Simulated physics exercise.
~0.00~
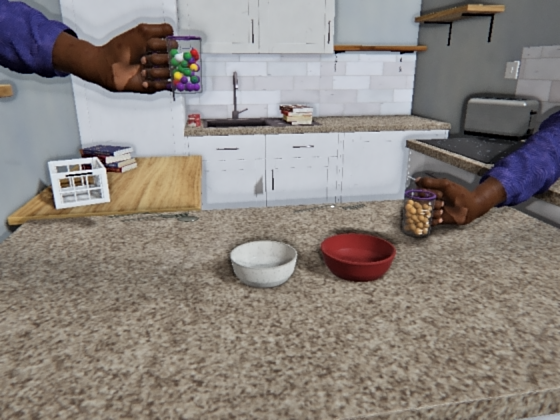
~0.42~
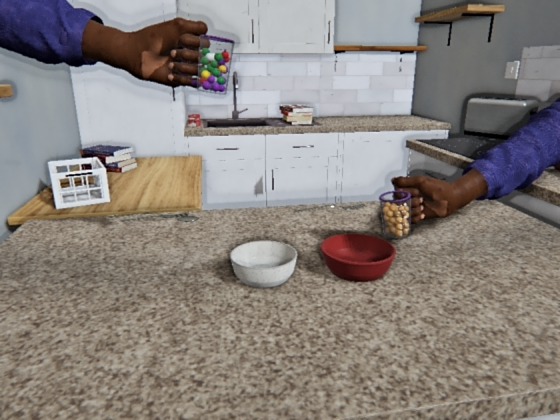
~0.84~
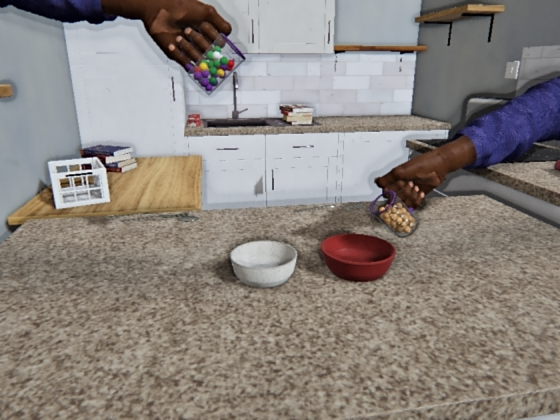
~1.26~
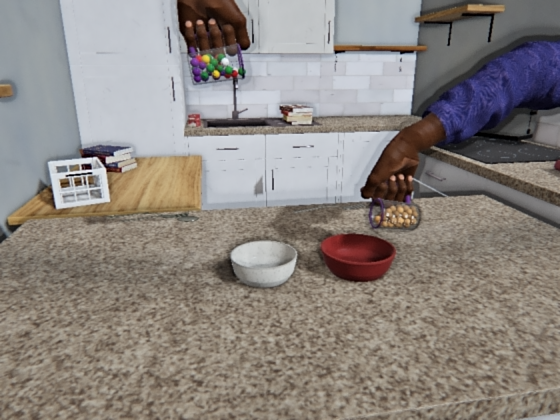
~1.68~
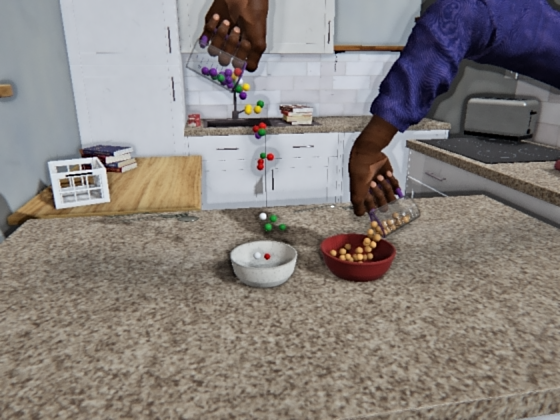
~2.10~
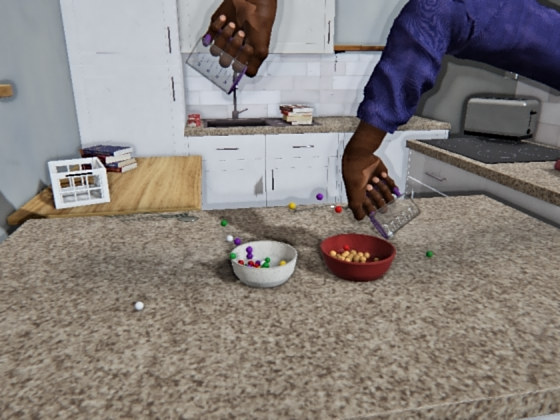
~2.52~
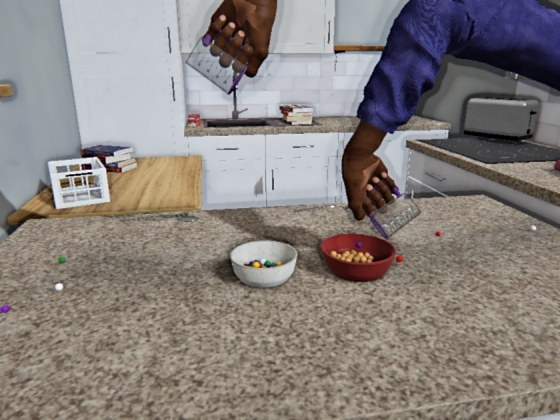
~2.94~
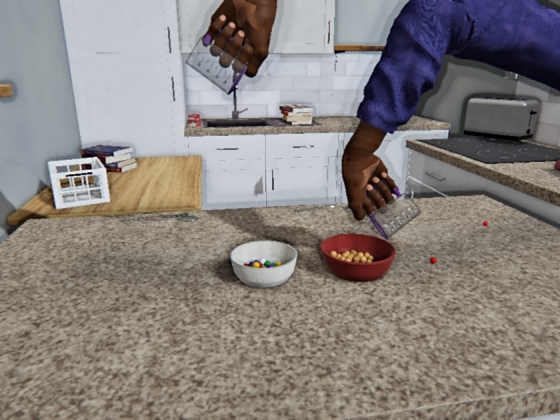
Two hands tip cups into bowls, scattering some colorful balls but no tan ones.
